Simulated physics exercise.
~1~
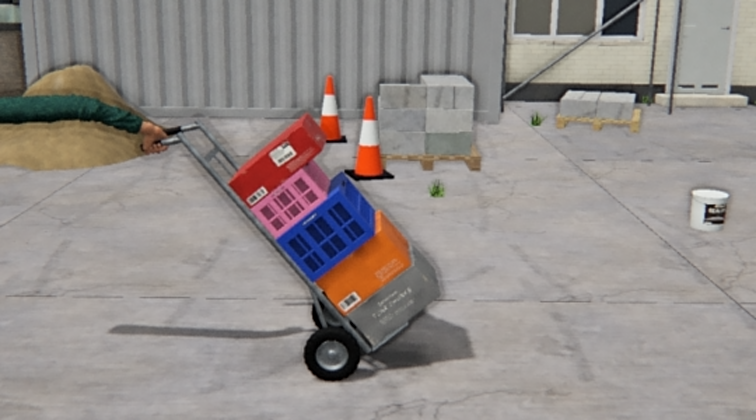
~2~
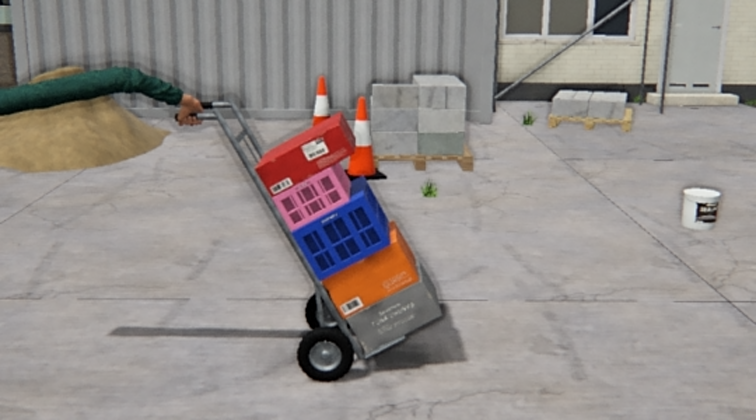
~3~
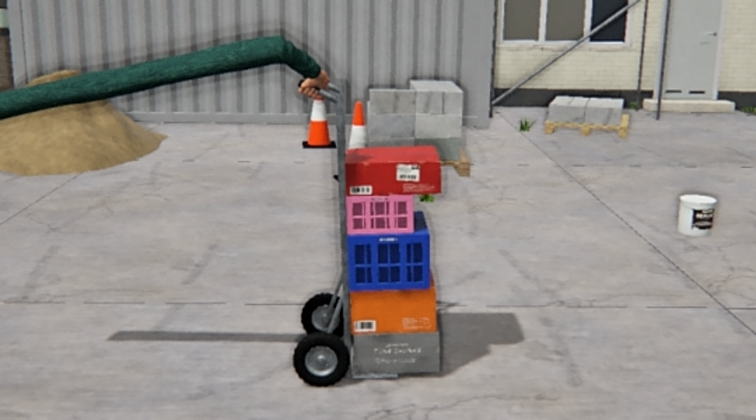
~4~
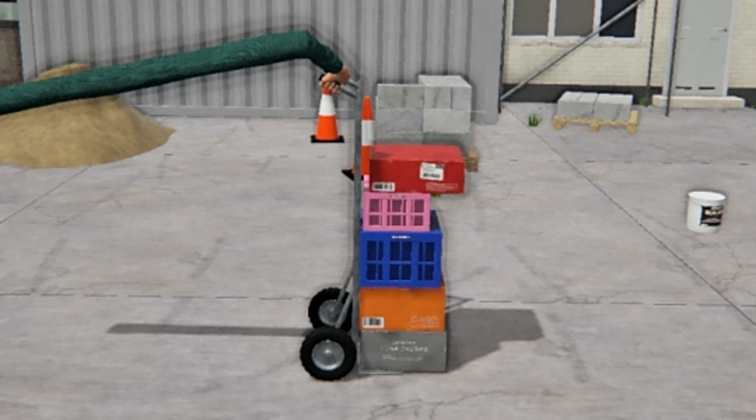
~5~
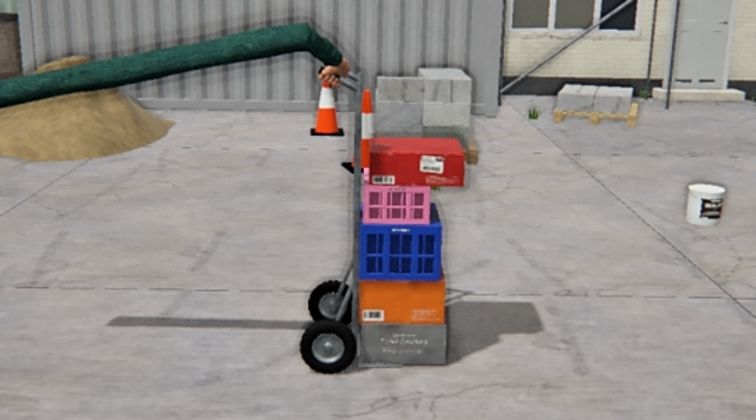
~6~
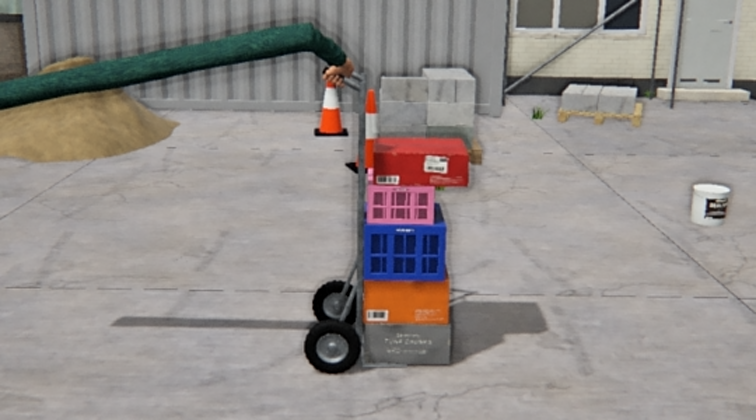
A paved yard is seen from the side, with a corrugated metal wall, a sand heap, grey blocks, traffic cones and a white bucket behind. In the middle, a two-wheeled hand truck leans back to the left, stacked with a grey box at the bottom, then an orange box, a blue crate, a pink crate and a red parcel on top. A green-sleeved arm reaching in from the left grips the handle and swings the truck upright, carrying the load to the right. The truck comes to rest standing straight. The stack stays in order and settles, all five pieces still standing, the hand still at the handle.
